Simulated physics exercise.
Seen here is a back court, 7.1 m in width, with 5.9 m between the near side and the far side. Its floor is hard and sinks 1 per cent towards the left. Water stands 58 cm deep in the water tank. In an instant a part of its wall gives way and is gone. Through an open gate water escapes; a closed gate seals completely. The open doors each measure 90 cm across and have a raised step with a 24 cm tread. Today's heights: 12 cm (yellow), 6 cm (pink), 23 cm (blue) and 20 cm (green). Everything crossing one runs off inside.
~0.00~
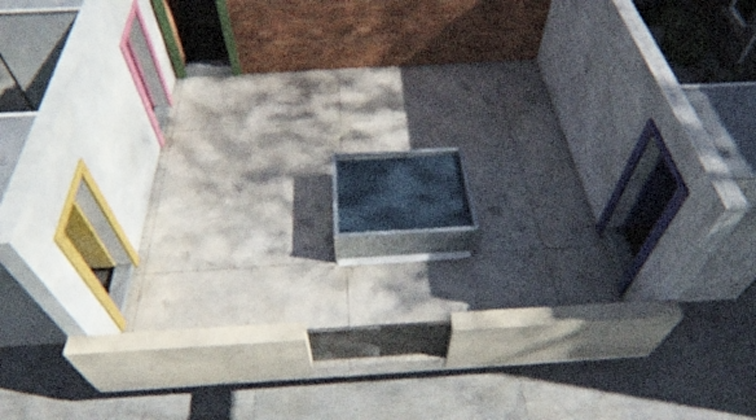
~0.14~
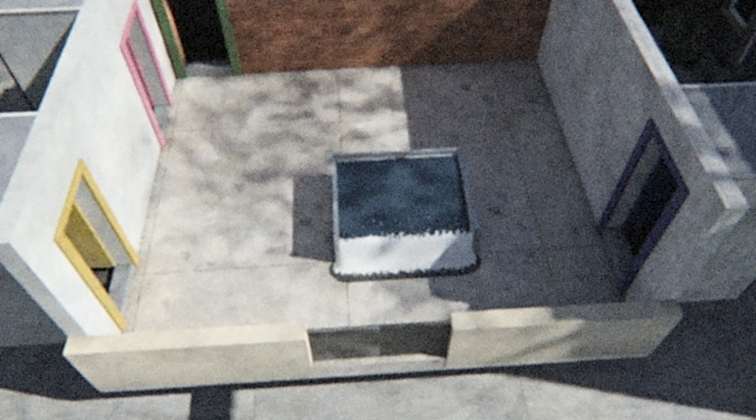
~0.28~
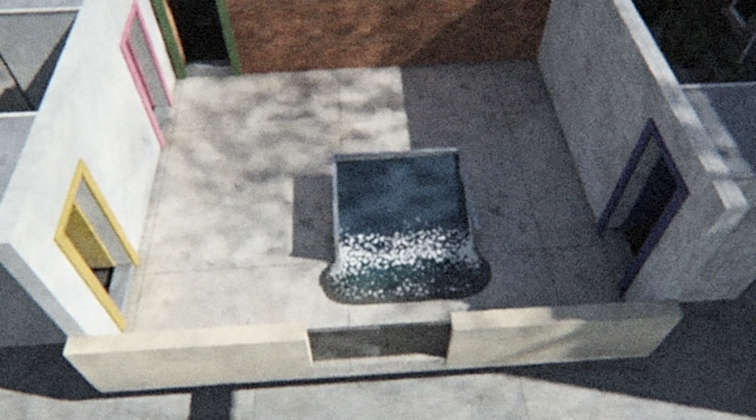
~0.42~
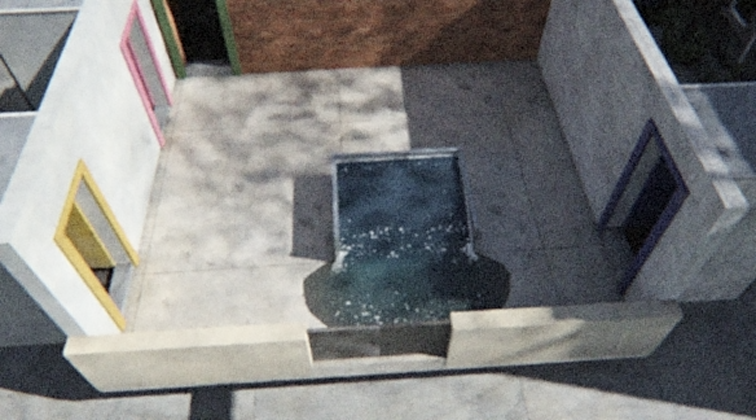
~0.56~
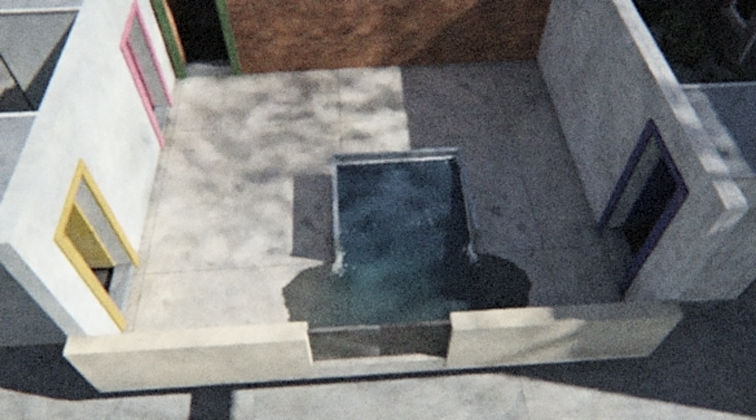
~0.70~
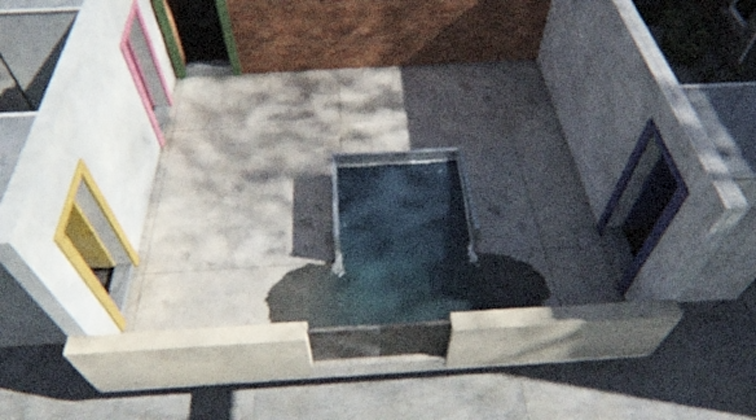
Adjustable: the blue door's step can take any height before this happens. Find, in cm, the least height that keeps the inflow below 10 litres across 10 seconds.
The least height is about 15 cm.
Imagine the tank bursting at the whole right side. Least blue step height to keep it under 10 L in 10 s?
I'd say close to 21 cm.
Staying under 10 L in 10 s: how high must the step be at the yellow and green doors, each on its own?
You'd want some 18 cm at yellow and some 8.5 cm at green.
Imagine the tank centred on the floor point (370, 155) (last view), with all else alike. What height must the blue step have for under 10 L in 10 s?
A minimum of about 11.5 cm.
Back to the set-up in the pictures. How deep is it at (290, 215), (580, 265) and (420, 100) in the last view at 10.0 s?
Roughly 3, 2 and 3 centimetres.
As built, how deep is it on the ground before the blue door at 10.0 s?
1.5 cm.
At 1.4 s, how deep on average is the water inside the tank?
About 24 centimetres.
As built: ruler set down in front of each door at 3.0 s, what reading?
Yellow door 21 cm, pink door 0 cm, blue door 18 cm, green door 0 cm.
After 1.4 s water covers 15 % of the floor, deepest (41 cm) near (410, 344); it has not reached the blue door.
After 3.0 s water covers 40 % of the floor, deepest (26 cm) near (115, 364); 18 cm at the blue door, 0 litres in over its 23 cm step.
After 10.0 s water covers 95 % of the floor, deepest (9 cm) near (250, 84); 1 cm at the blue door, 0 litres in over its 23 cm step.
At the blue door as built, the water arrived by 2.0 s and peaked near 19 cm at 2.6 s.
With a step of 14 cm, 15 litres would have come in within the 10 s; with 18.5 cm, 2 litres. So under 10 litres takes about 15 cm.
